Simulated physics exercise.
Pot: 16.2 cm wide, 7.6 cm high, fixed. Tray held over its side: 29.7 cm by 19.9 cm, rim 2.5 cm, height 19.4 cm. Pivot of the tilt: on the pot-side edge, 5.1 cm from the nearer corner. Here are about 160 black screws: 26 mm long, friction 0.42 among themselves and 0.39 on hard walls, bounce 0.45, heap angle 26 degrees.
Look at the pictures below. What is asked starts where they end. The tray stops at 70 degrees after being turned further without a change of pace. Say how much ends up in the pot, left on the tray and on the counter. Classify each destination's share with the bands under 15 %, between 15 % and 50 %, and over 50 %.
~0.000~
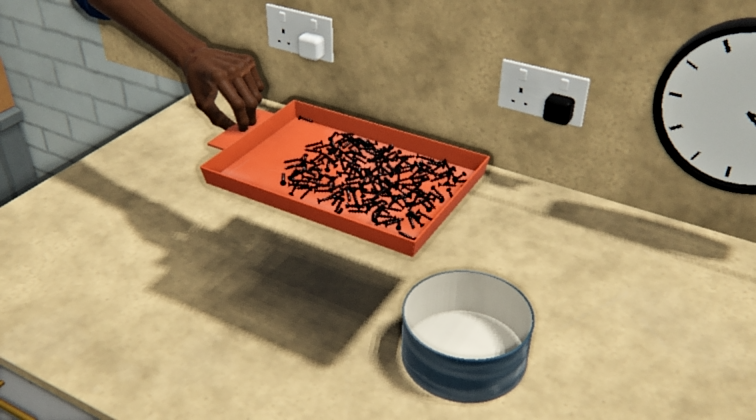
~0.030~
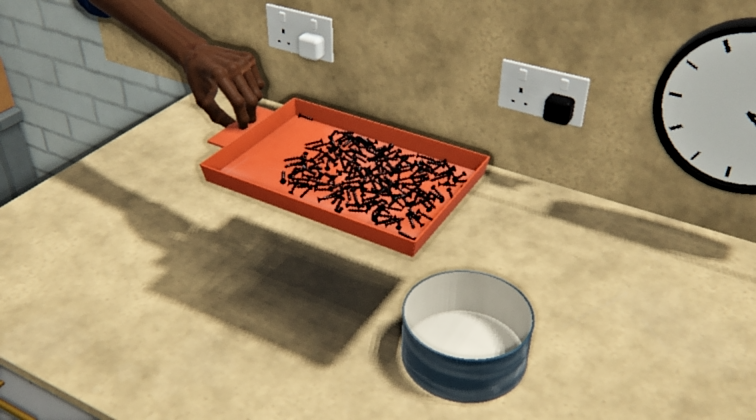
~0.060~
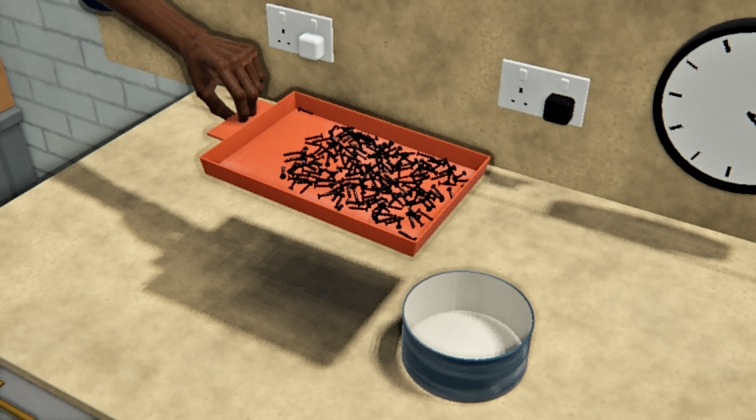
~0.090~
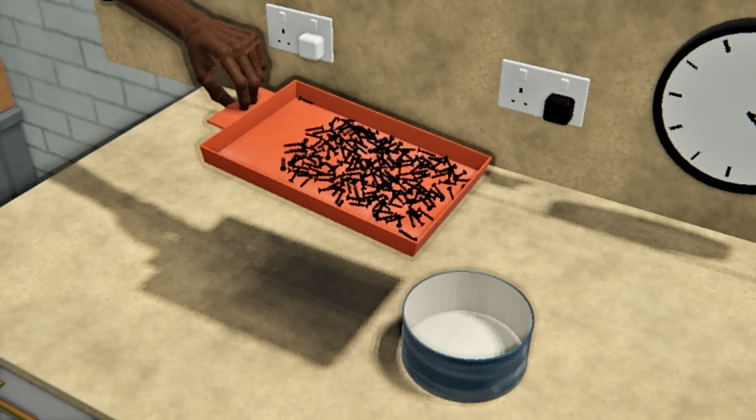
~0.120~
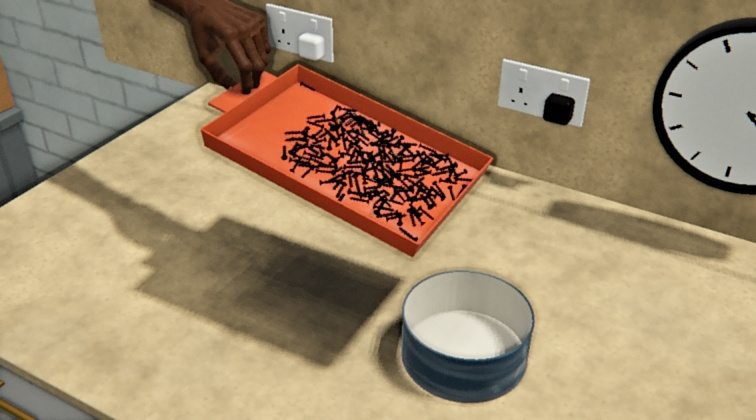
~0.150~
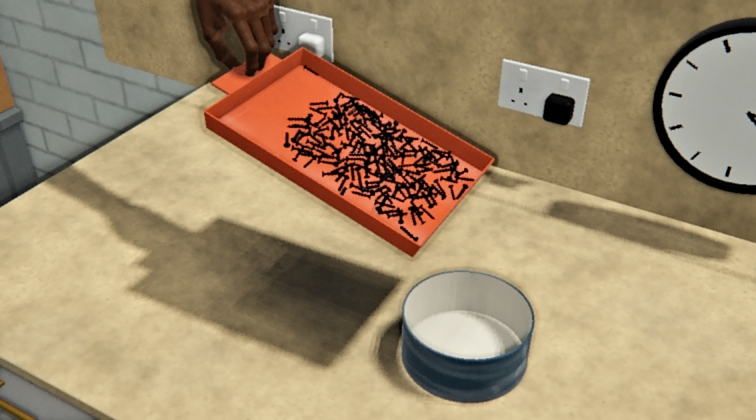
Pot: Between 15 % and 50 %; left on the tray: Between 15 % and 50 %; counter: Between 15 % and 50 %.
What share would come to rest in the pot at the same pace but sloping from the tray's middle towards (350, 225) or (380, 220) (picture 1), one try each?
I'd put it at roughly 5 per cent for the first tilt and roughly 25 per cent for the second.
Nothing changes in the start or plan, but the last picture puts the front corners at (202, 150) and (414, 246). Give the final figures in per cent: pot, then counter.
That works out as pot 10 and counter 70.
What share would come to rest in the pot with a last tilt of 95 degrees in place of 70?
Around 50 in a hundred.
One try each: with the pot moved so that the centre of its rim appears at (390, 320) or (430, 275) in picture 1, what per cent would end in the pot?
In order, about 0 and about 5 per cent.
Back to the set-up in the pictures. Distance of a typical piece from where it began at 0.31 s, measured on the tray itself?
1 cm.
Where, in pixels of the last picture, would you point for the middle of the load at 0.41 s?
(445, 165), roughly.
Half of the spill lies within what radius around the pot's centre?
I'd say around 18 centimetres.
After 0.31 s, tilt 46 degrees; the tray holds 100 %, the pot 0 %.
After 0.41 s, tilt 64 degrees; the tray holds 100 %, the pot 0 %.
After 0.65 s, tilt 70 degrees; the tray holds 35 %, the pot 10 %.
In the end, at 1.8 s, pot 35 %, tray 30 %, counter 40 %.
